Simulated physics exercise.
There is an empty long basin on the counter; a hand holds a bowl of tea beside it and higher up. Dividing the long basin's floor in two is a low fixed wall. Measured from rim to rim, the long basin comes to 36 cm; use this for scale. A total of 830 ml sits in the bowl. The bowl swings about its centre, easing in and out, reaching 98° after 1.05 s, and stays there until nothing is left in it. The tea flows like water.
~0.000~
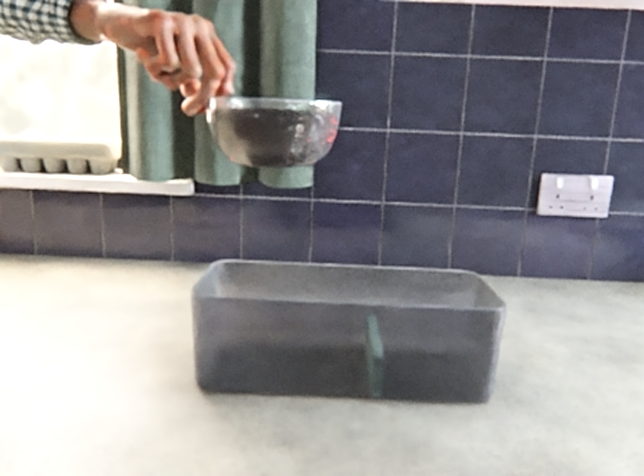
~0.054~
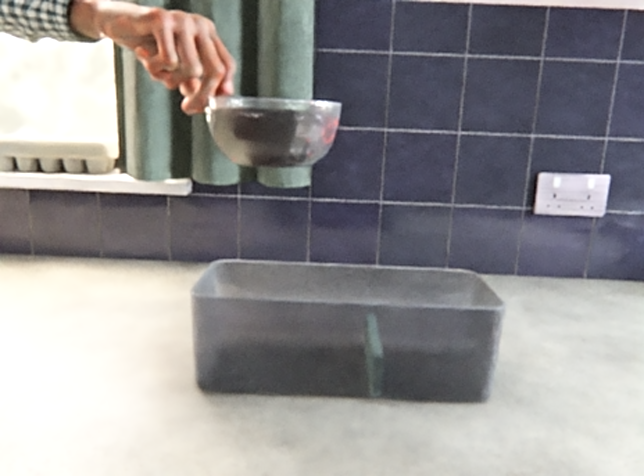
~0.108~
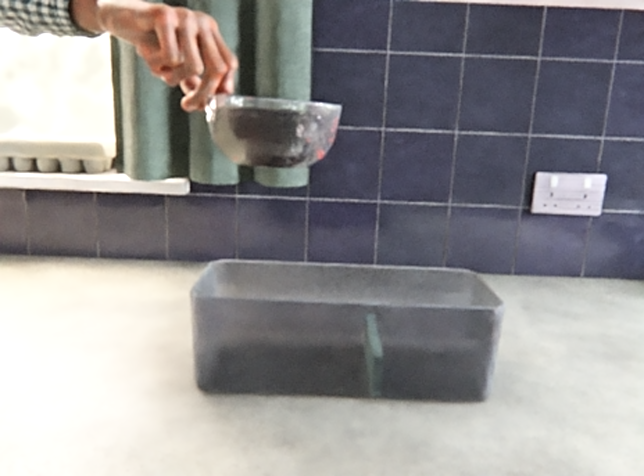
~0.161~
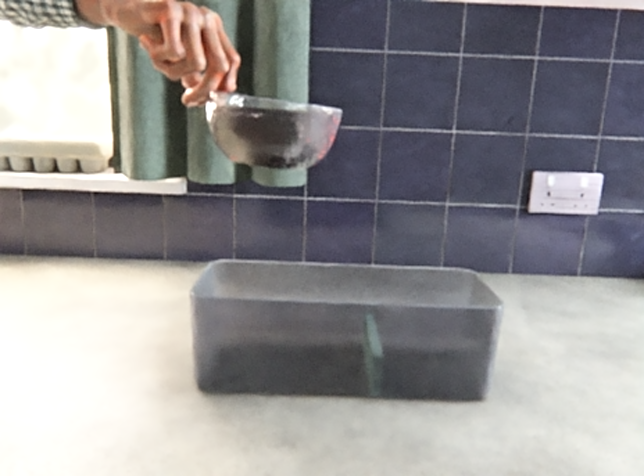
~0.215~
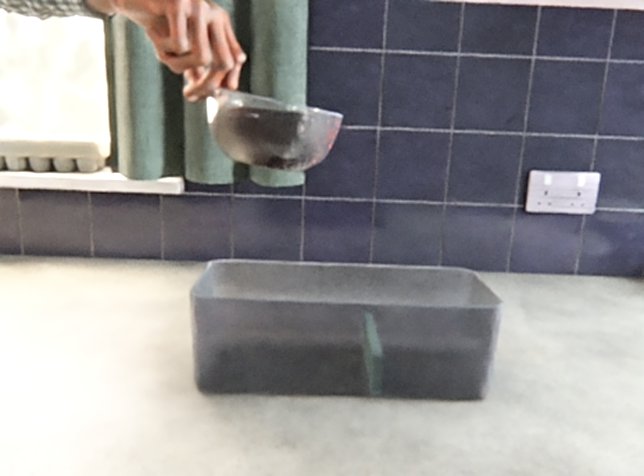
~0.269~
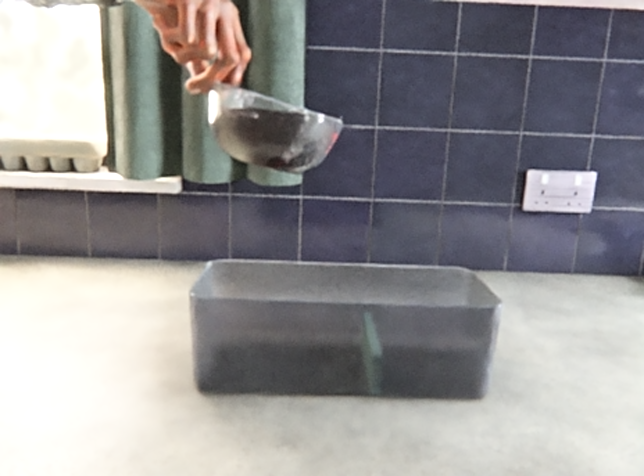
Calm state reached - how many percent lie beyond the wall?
71 percent, roughly.
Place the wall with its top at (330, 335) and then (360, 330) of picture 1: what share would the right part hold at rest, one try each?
Respectively close to 95 and 80 %.
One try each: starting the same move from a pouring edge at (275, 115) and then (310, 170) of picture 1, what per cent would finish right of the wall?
5 and 10 %.
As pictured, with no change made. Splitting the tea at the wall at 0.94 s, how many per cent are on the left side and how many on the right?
About 14 % left, 70 % right.
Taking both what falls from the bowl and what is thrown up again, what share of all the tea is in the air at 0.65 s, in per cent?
Roughly 40 %.
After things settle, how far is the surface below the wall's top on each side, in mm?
I'd say some 40 mm on the left and some 16 mm on the right.
By 0.65 s the tilt is 67° and 42 per cent is still to pour, 2 is left of the wall and 15 right of it.
By 0.94 s the tilt is 95° and 5 per cent is still to pour, 15 is left of the wall and 69 right of it.
By 1.23 s the tilt is 98° and 0 per cent is still to pour, 28 is left of the wall and 70 right of it.
By 1.55 s the tilt is 98° and 0 per cent is still to pour, 28 is left of the wall and 71 right of it.
At rest 28 per cent lies left of the wall, 71 right of it and 1 outside.
